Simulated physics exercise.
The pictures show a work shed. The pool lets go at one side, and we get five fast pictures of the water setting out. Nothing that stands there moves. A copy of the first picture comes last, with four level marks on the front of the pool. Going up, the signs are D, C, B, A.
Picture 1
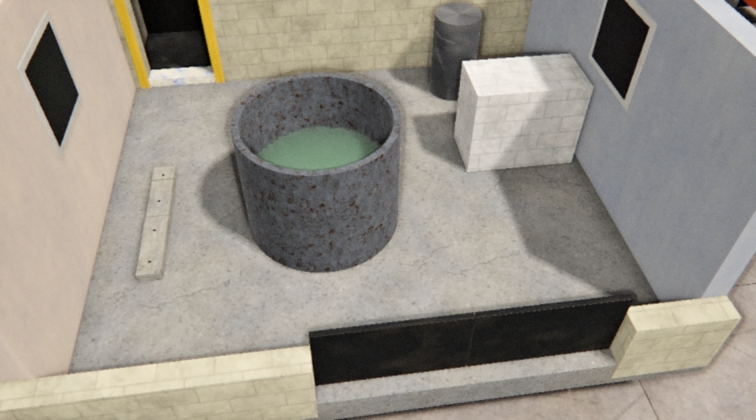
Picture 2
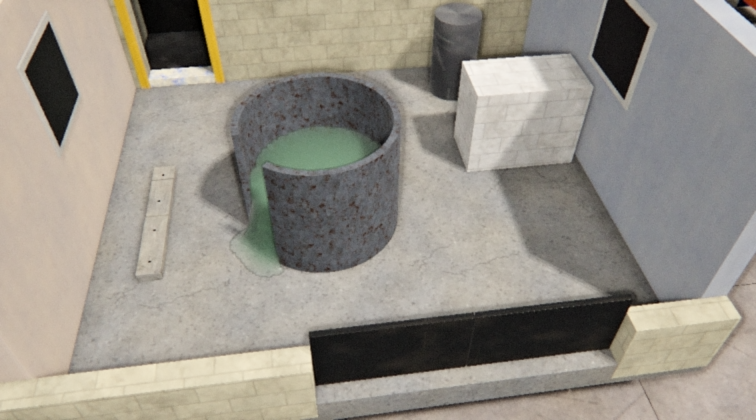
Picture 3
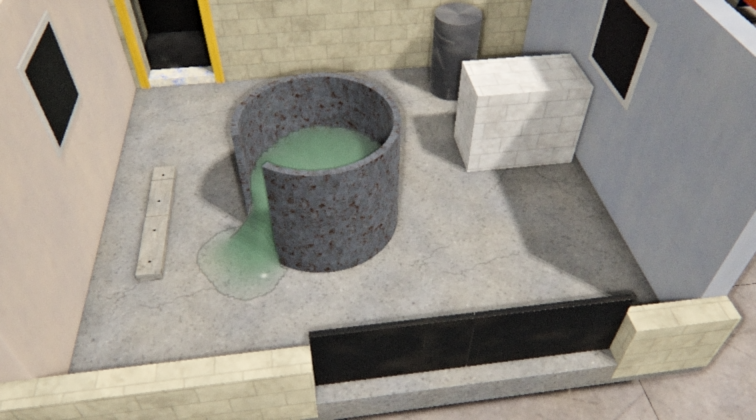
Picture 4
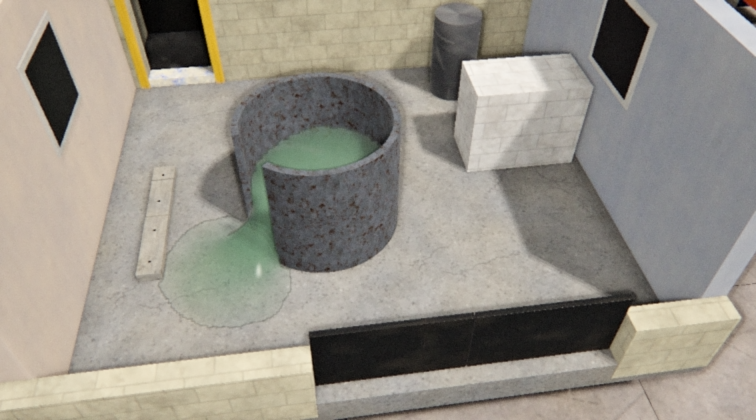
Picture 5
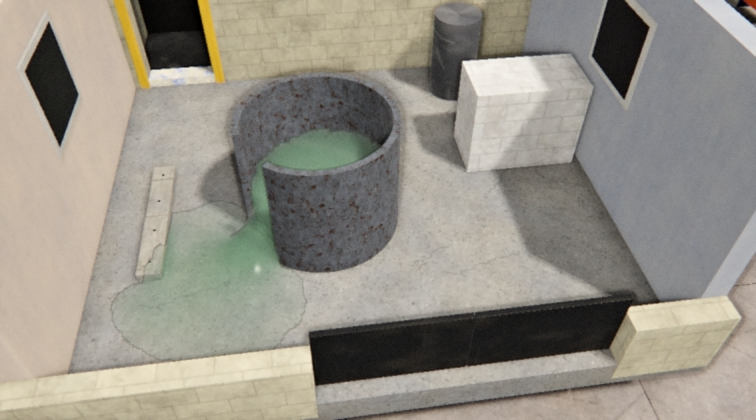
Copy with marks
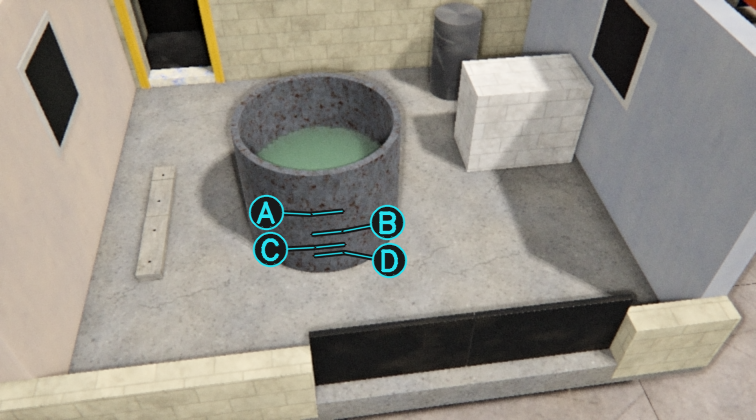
Green water pours through a gap in the round stone pool and spreads across the floor.
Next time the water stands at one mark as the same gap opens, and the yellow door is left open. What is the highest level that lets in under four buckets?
Line A just does it.
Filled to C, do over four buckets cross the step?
No.
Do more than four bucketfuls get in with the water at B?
No, that is safe.
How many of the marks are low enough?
All of the four.
In cyan, A at (326, 212); B at (328, 232); C at (329, 246); D at (329, 254); from the bottom up D, C, B, A.
With A, a bucket or two gets in.
With B, nothing gets over.
With C, nothing gets over.
With D, nothing gets over.
